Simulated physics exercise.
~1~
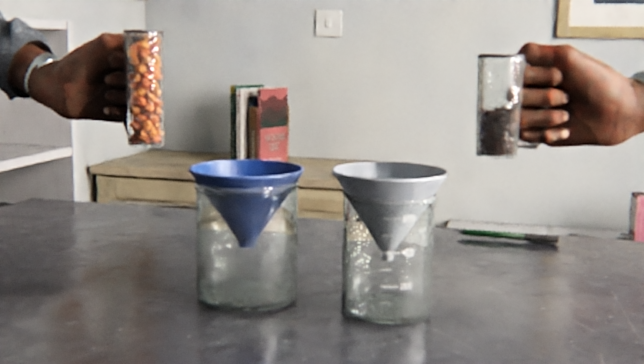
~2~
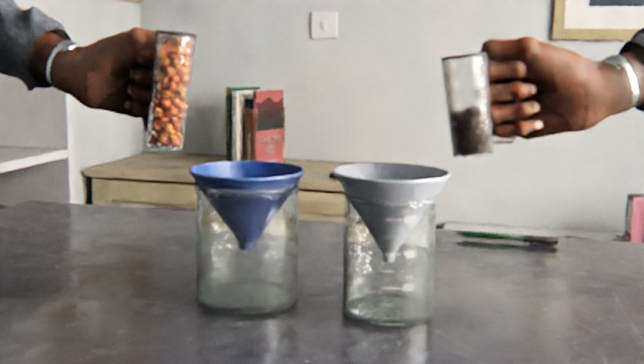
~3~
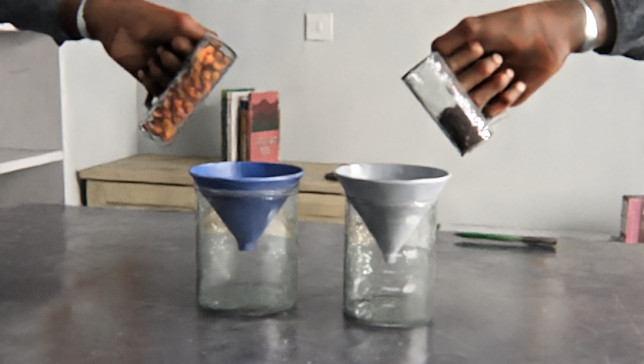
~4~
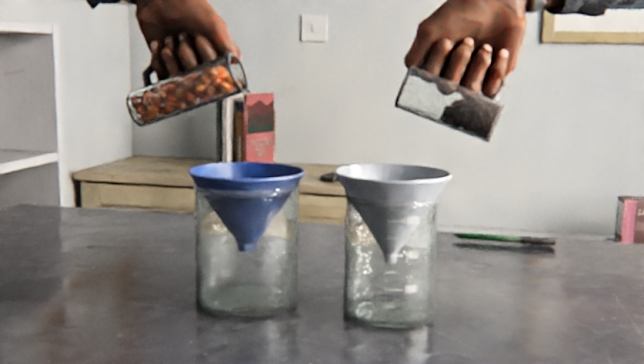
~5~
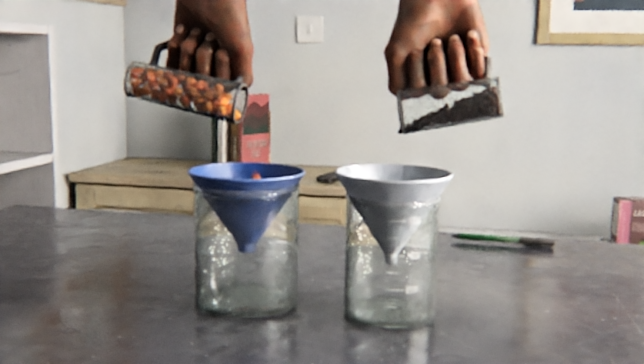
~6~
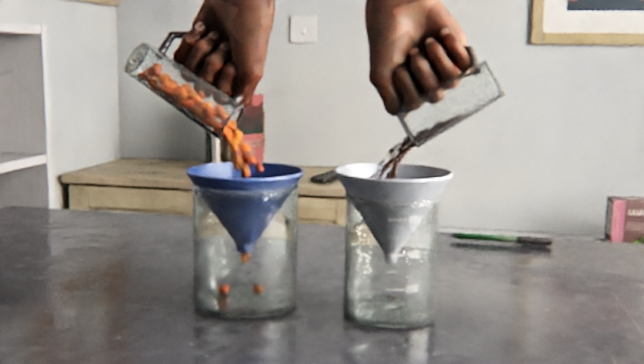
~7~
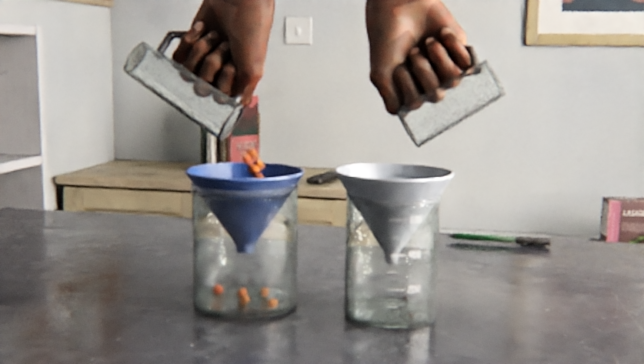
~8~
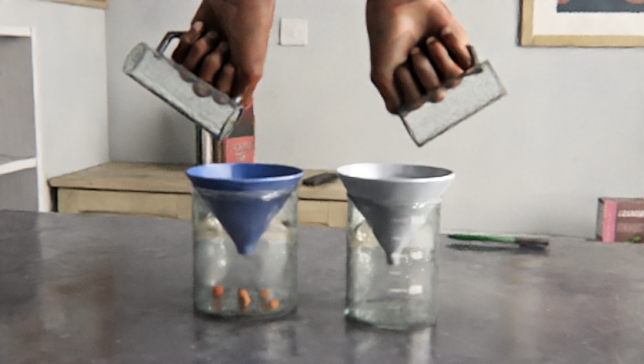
Two hands tipping glass cups of orange pieces and dark grains into blue and grey funnels, few orange pieces reaching the left jar.
